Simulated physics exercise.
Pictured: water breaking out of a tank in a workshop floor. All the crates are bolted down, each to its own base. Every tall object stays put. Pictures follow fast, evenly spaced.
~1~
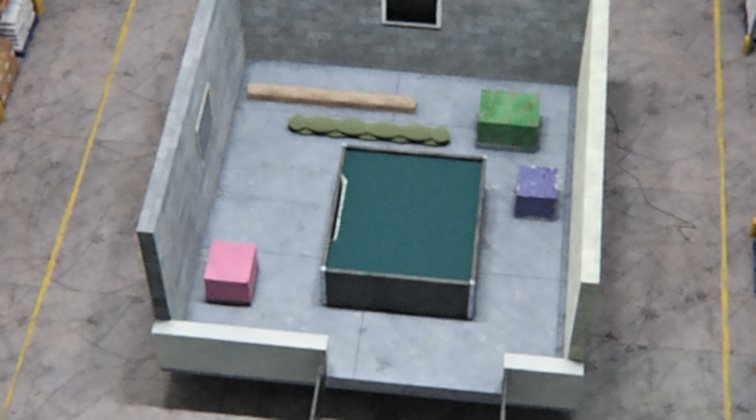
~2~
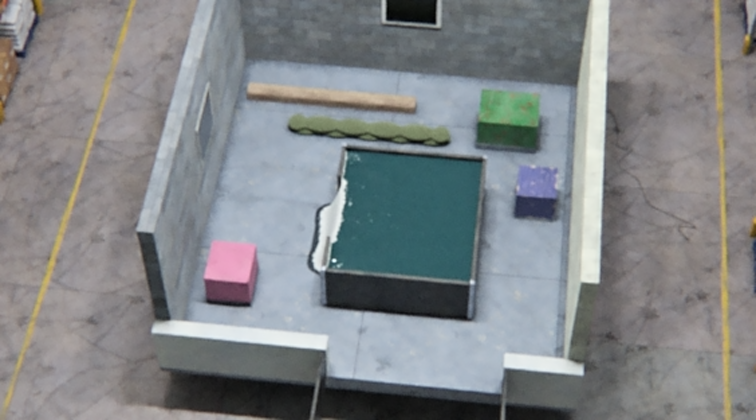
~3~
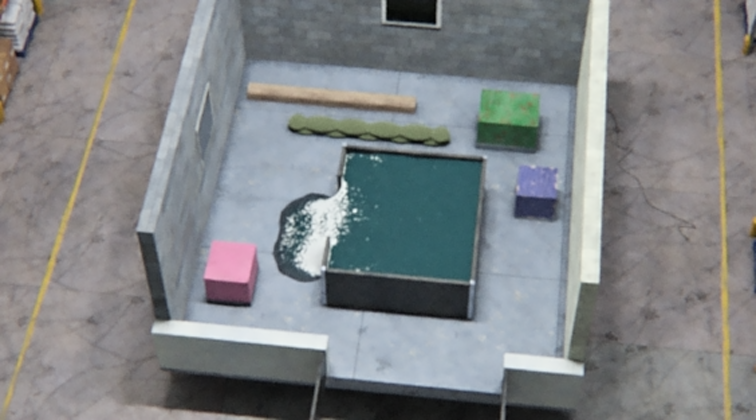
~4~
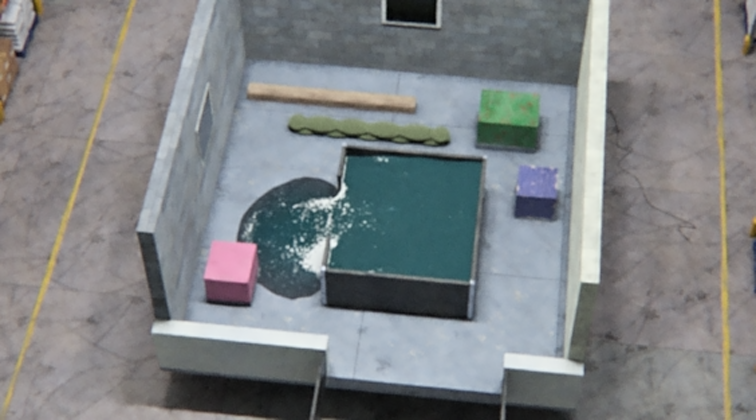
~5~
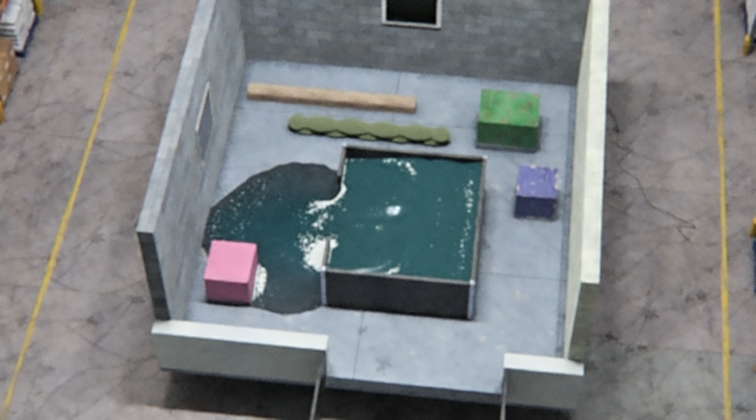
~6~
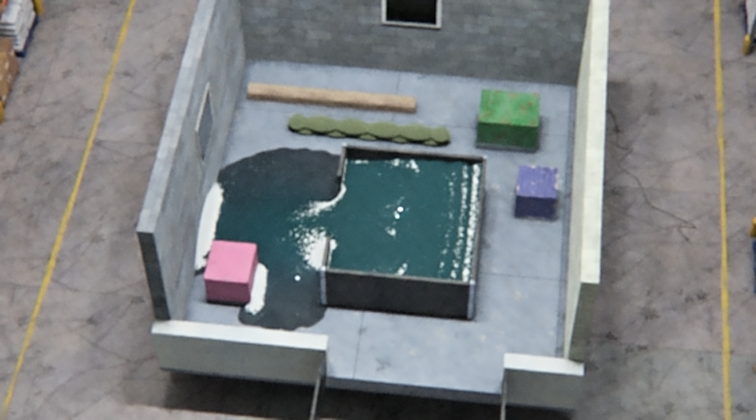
Dark green water breaks through the left side of a square, dark-walled tank in a grey-walled workshop bay, seen from high above by a still camera. A pink block sits at lower left, green and purple blocks at right, and a tan beam and a wavy green strip lie behind the tank. White froth pours from the gap, then the dark pool widens leftward, surrounds the unmoving pink block and foams against the left wall.
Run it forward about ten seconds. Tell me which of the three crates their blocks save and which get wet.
My prediction: The blue crate is not above the water; the green crate is not above the water; the pink crate is not above the water.
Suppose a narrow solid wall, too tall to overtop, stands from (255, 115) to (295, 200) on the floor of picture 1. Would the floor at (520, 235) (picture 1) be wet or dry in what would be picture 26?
At that place: Clear.
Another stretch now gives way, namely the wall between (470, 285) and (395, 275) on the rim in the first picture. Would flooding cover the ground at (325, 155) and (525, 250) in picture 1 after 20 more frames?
Well, the first one's spared and the next one's sitting in a puddle.
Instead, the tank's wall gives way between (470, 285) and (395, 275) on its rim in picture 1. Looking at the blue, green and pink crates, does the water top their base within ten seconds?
Well, blue is doused and green stays clear, but pink stays clear.
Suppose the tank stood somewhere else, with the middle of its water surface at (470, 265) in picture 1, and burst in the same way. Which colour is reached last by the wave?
The one in blue.
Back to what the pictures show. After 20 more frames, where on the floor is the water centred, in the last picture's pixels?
At roughly (337, 219).
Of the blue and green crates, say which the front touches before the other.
The answer is the green one.
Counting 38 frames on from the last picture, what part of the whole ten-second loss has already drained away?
Roughly 30 per cent.
A moment on, water covers 30 % of the floor; the blue crate not reached, the green crate not reached, the pink crate water round its plinth.
Next, water covers 40 % of the floor; the blue crate not reached, the green crate not reached, the pink crate water round its plinth.
Then, water covers 65 % of the floor; the blue crate not reached, the green crate water round its plinth, the pink crate water round its plinth.
Later, water covers 95 % of the floor; the blue crate water round its plinth, the green crate water round its plinth, the pink crate water round its plinth.
In the end, water covers 95 % of the floor; the blue crate was topped, the green crate was topped, the pink crate was topped.
